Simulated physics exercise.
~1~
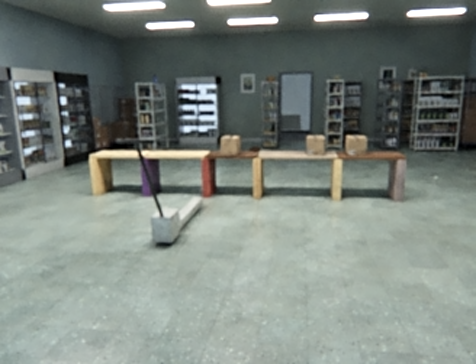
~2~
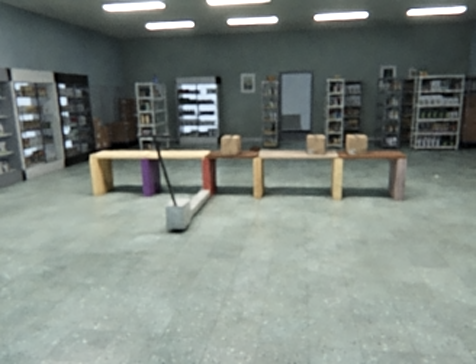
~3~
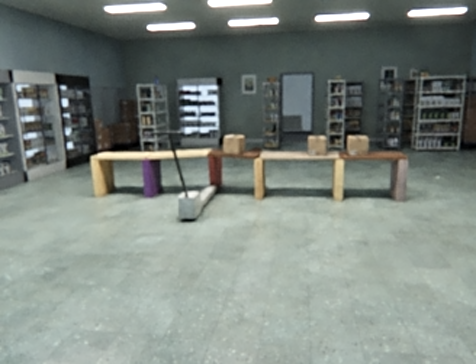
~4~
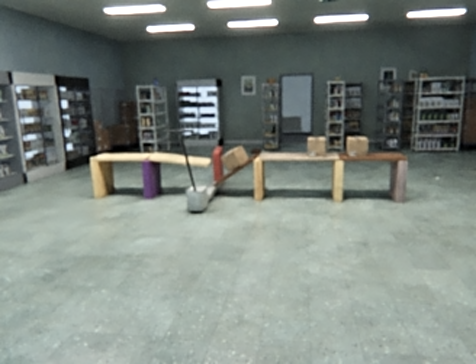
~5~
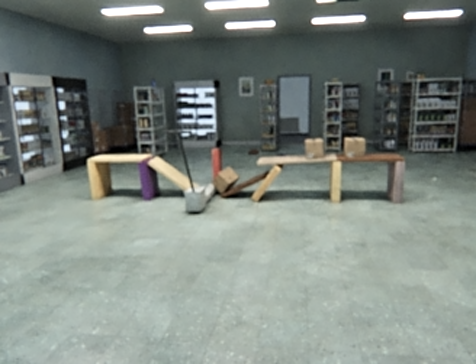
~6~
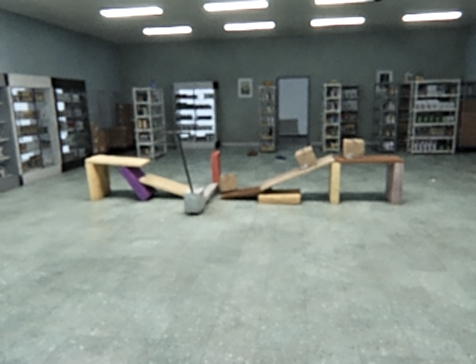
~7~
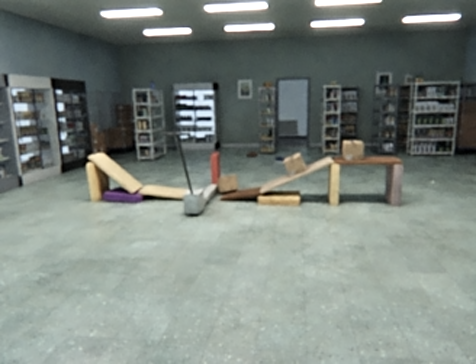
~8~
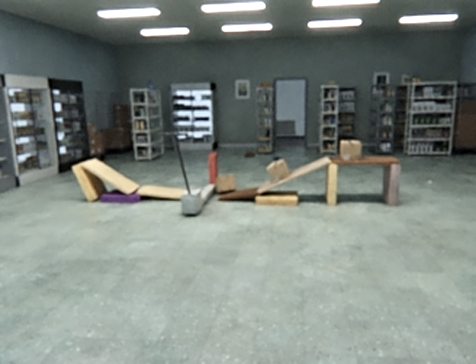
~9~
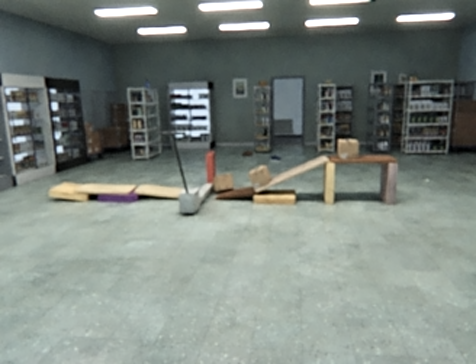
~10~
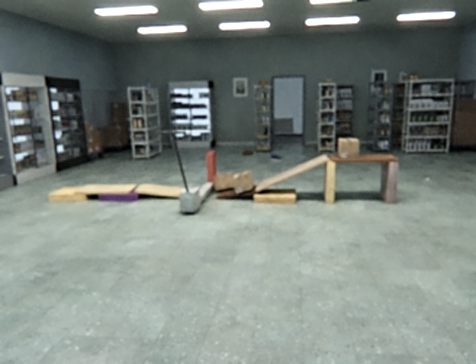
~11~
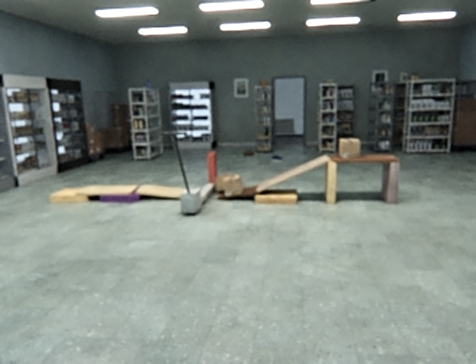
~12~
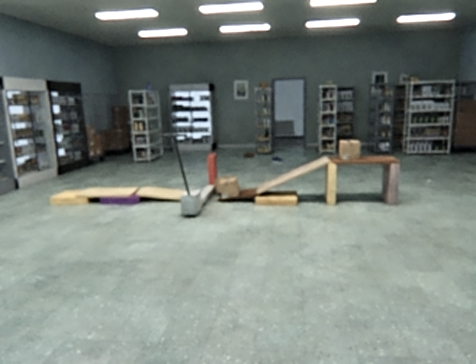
In a shop, a jack shoves the red upright back and most of the boards collapse.
